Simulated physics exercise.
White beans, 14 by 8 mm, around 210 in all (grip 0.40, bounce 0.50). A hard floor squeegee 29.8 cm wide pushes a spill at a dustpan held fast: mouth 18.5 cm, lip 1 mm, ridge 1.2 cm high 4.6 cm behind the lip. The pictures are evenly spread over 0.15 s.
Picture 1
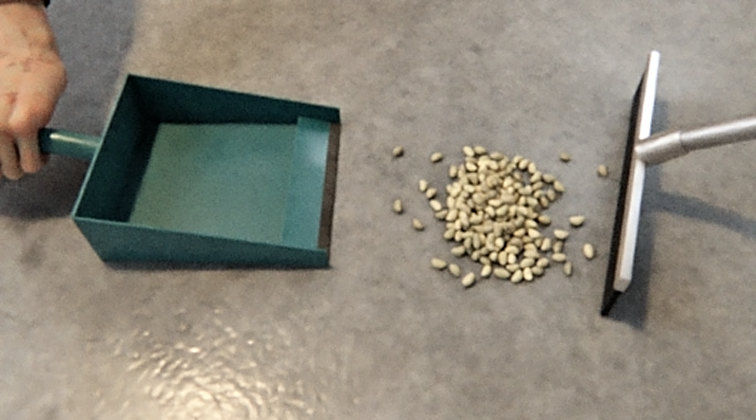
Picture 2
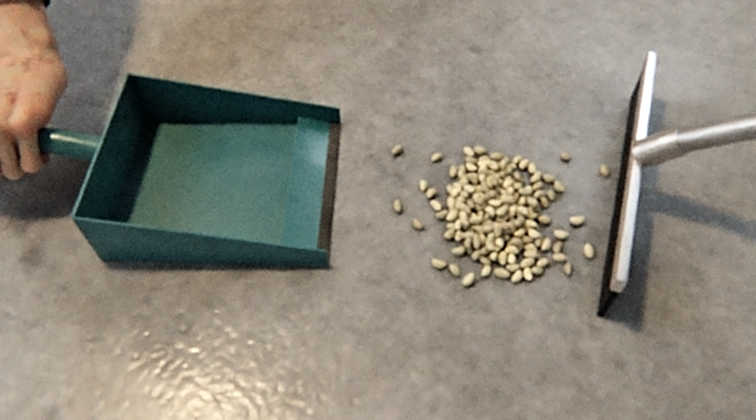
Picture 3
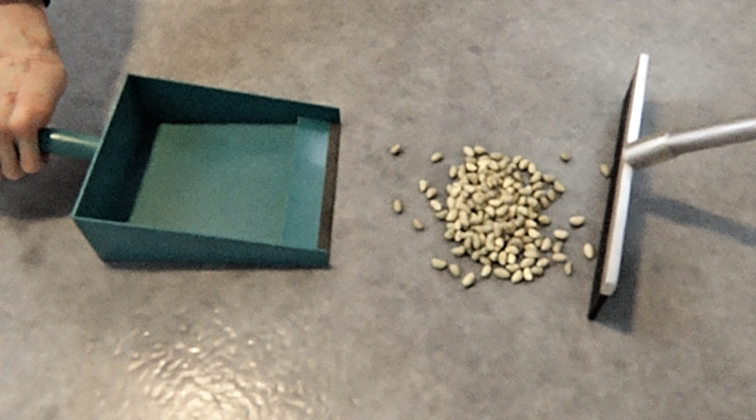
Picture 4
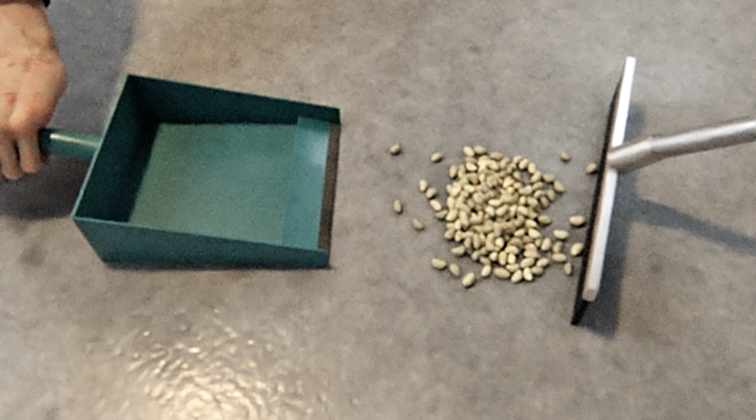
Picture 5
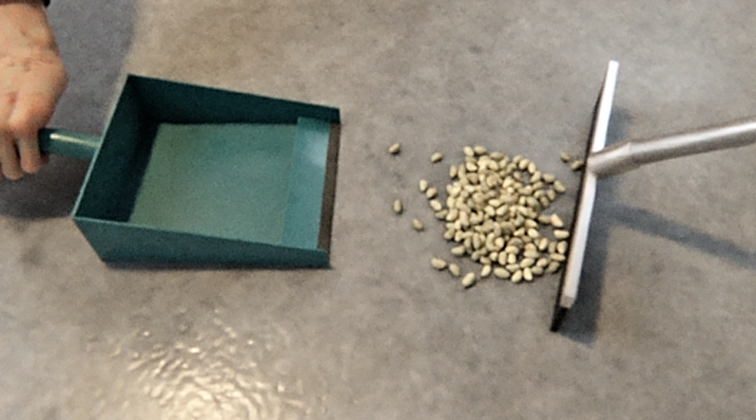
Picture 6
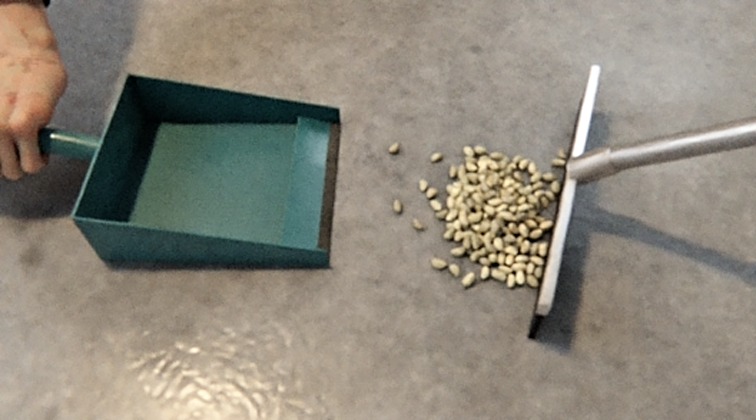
A squeegee sliding left across a grey floor, nudging the right edge of a bean pile as a hand holds a green dustpan still.
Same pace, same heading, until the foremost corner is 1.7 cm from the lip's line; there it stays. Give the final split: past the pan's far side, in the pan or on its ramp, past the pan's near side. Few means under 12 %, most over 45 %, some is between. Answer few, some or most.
Far side few, pan few, near side some.
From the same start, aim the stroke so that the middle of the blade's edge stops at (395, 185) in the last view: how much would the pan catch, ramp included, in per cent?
Some 25 per cent.
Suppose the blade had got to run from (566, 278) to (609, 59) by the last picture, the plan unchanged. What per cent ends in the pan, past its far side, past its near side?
Pan 20, far 5, near 5.
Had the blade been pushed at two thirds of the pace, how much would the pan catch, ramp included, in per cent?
Then about 0 per cent.
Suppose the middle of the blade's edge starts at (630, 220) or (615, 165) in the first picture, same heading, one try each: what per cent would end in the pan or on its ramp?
About 5 and 10 per cent.
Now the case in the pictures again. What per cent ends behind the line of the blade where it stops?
About 0 per cent.
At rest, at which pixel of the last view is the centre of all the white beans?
Around (360, 207).
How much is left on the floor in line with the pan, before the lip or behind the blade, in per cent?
Roughly 70 per cent.
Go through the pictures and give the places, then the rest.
Blade from (621, 283) to (652, 63), moved 0.0 cm, 0 of the pieces shifted so far; middle of the pieces at (494, 208); pan at (211, 186), in the first frame.
Blade from (618, 284) to (649, 63), moved 0.3 cm, 0 of the pieces shifted so far; middle of the pieces at (494, 208), in the second frame.
Blade from (608, 288) to (641, 65), moved 1.3 cm, 0 of the pieces shifted so far; middle of the pieces at (494, 208), in the third frame.
Blade from (590, 293) to (628, 68), moved 3.0 cm, 2 of the pieces shifted so far; middle of the pieces at (494, 208), in the fourth frame.
Blade from (568, 300) to (611, 72), moved 5.0 cm, 6 of the pieces shifted so far; middle of the pieces at (494, 208), in the fifth frame.
Blade from (544, 307) to (593, 77), moved 7.2 cm, 38 of the pieces shifted so far; middle of the pieces at (488, 208); pan at (211, 186), in the sixth frame.
Then, 0.14 s after the last picture, middle of the blade 14 cm from the lip; 0 % over the lip, far side 0 %, near side 10 %.
Then, 0.23 s after the last picture, middle of the blade 8 cm from the lip; 0 % over the lip, far side 0 %, near side 15 %.
Then, 0.46 s after the last picture, middle of the blade 6 cm from the lip; 5 % over the lip, far side 5 %, near side 15 %.
In the end, far side 5 %, pan 5 %, near side 15 %, in front of the lip or behind the blade 70 %.
